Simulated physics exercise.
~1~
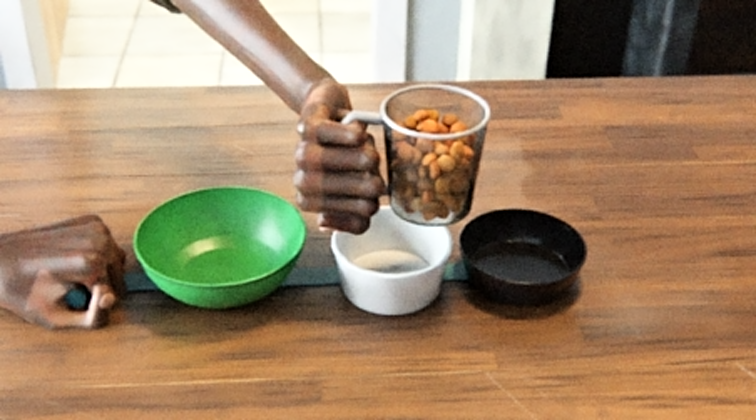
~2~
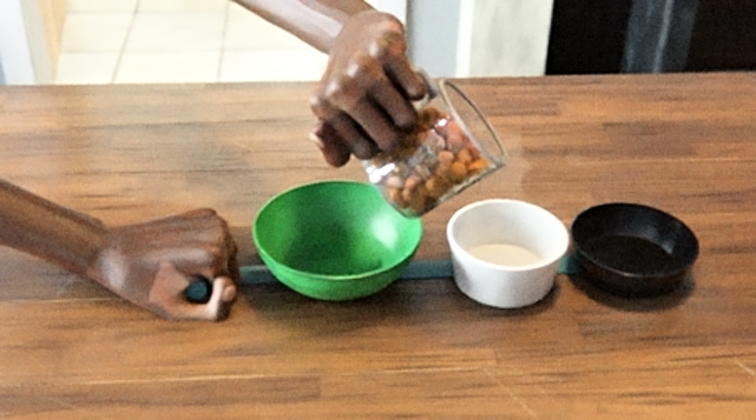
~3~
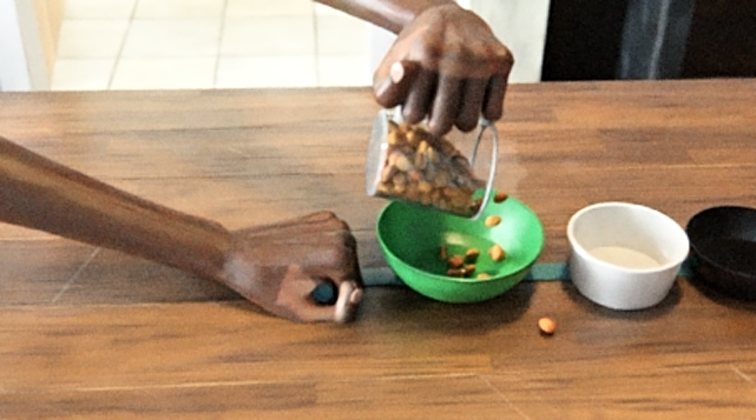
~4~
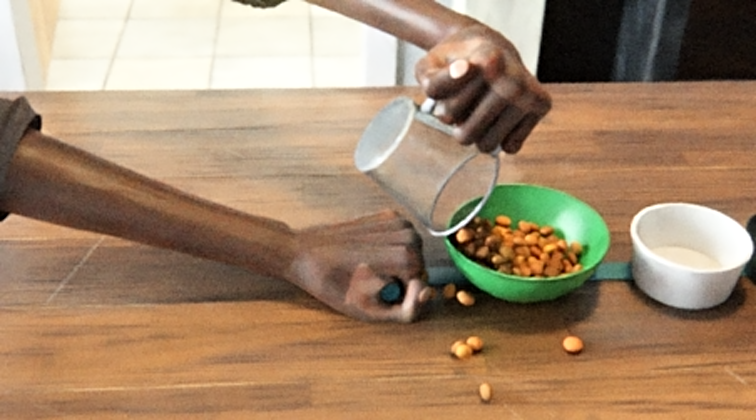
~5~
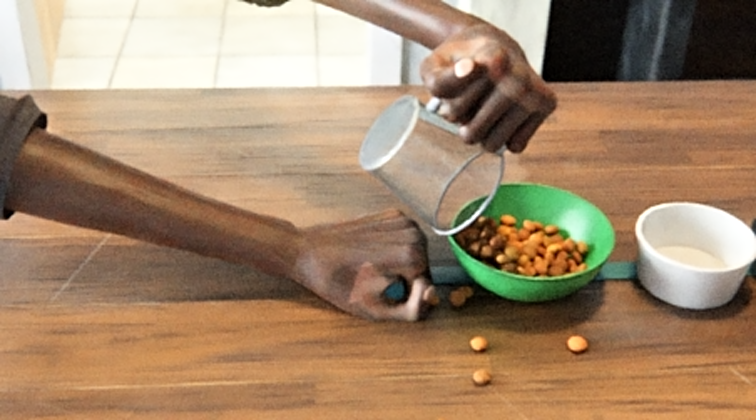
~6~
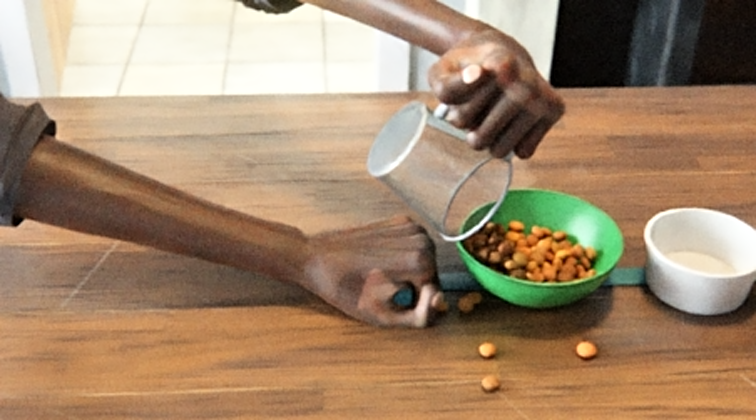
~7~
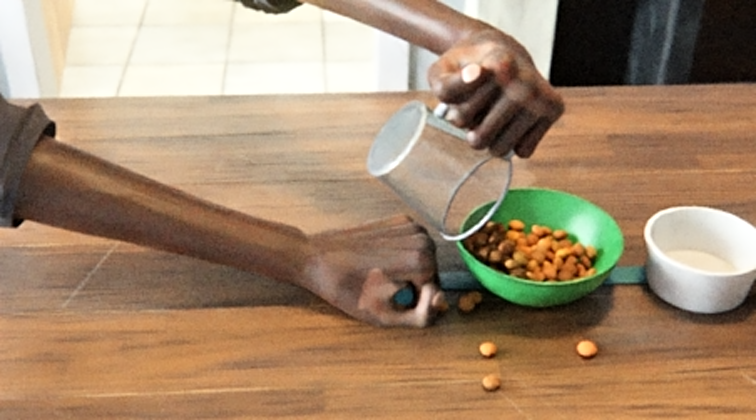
At first, one hand holds a clear cup of orange-brown kibble above a wooden table, while the other grips a strip carrying a green bowl, a white dish and a black dish. The strip slides to the right as the cup begins to tip. Kibble then pours into the green bowl, and a piece lands on the table. The dishes slide a little farther and stop, with the cup emptying over the green bowl. It ends with the empty cup held tilted, nearly all the kibble in the green bowl, a few pieces on the table, and the white dish without kibble.
